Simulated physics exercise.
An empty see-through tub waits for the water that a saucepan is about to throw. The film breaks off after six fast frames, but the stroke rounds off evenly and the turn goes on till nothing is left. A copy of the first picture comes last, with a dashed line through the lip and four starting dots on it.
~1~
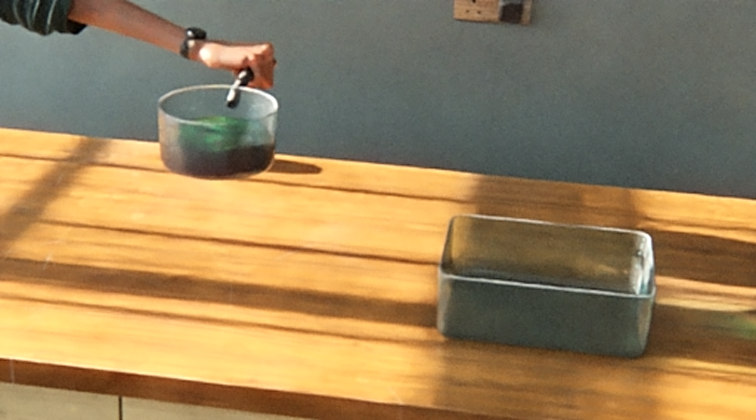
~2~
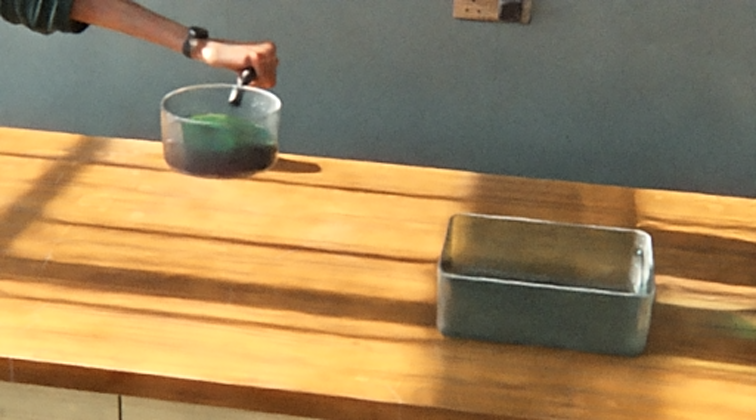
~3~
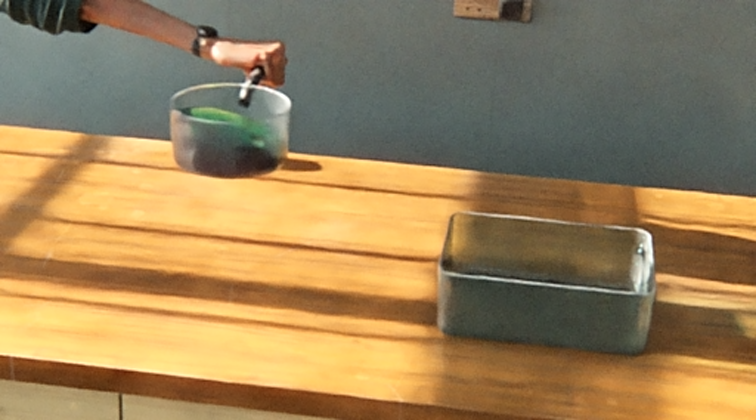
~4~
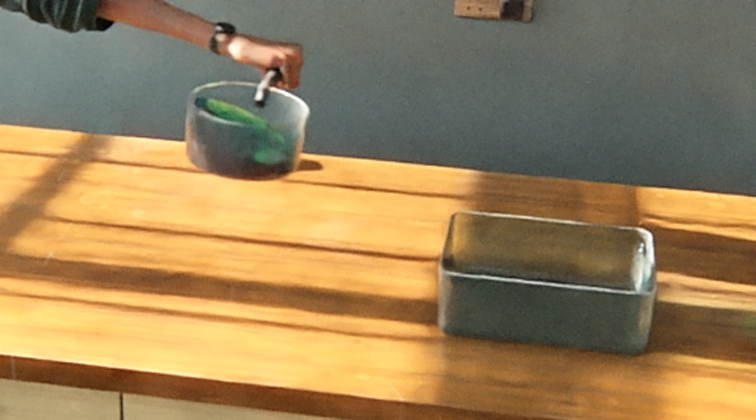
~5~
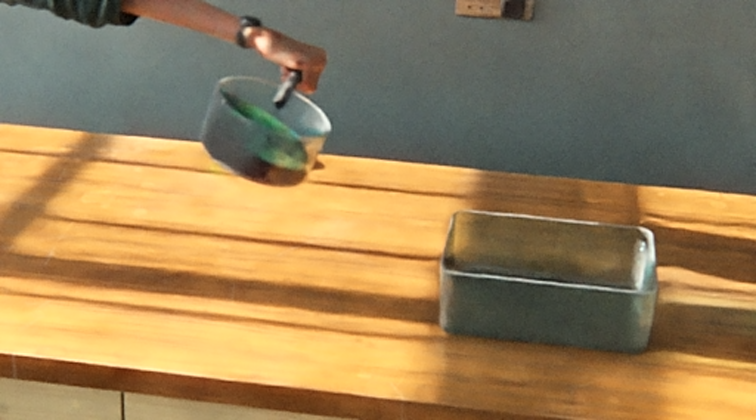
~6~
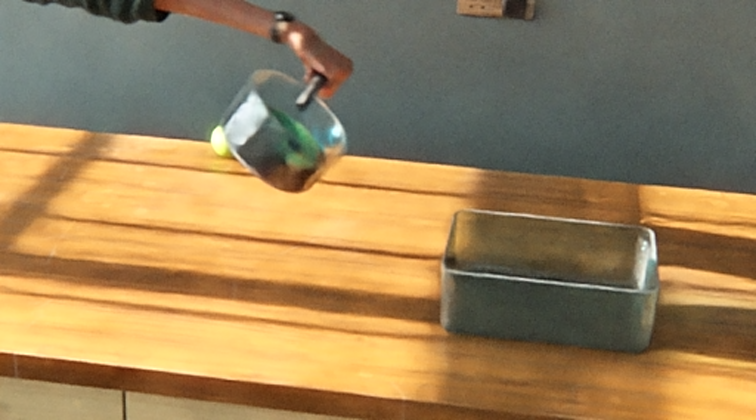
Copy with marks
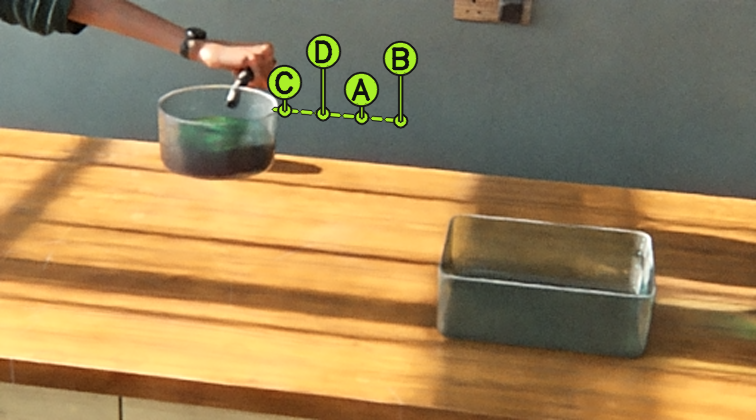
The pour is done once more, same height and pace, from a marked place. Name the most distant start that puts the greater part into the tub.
Dot D just does it.
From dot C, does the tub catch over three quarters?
No, it does not.
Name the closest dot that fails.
Here it is dot C.
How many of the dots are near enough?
Three.
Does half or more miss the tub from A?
No, that is safe.
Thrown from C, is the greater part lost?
Yes.
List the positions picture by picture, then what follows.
The first frame shows upright, lip at (274, 109); tub from (437, 332) to (645, 355); nothing has left yet.
The second frame shows upright, lip at (277, 108); nothing has left yet.
The third frame shows upright, lip at (287, 108); nothing has left yet.
The fourth frame shows tipped about 7°, lip at (305, 115); nothing has left yet.
The fifth frame shows tipped about 19°, lip at (326, 129); nothing has left yet.
The sixth frame shows tipped about 37°, lip at (345, 149); nothing has left yet.
In lime, A at (361, 117); B at (400, 120); C at (284, 110); D at (323, 113).
With A, about 81 % lands in the tub, 5 % falls short and 15 % goes beside or beyond.
With B, about 86 % lands in the tub, 5 % falls short and 8 % goes beside or beyond.
With C, about 32 % lands in the tub, 64 % falls short and 4 % goes beside or beyond.
With D, about 64 % lands in the tub, 26 % falls short and 10 % goes beside or beyond.
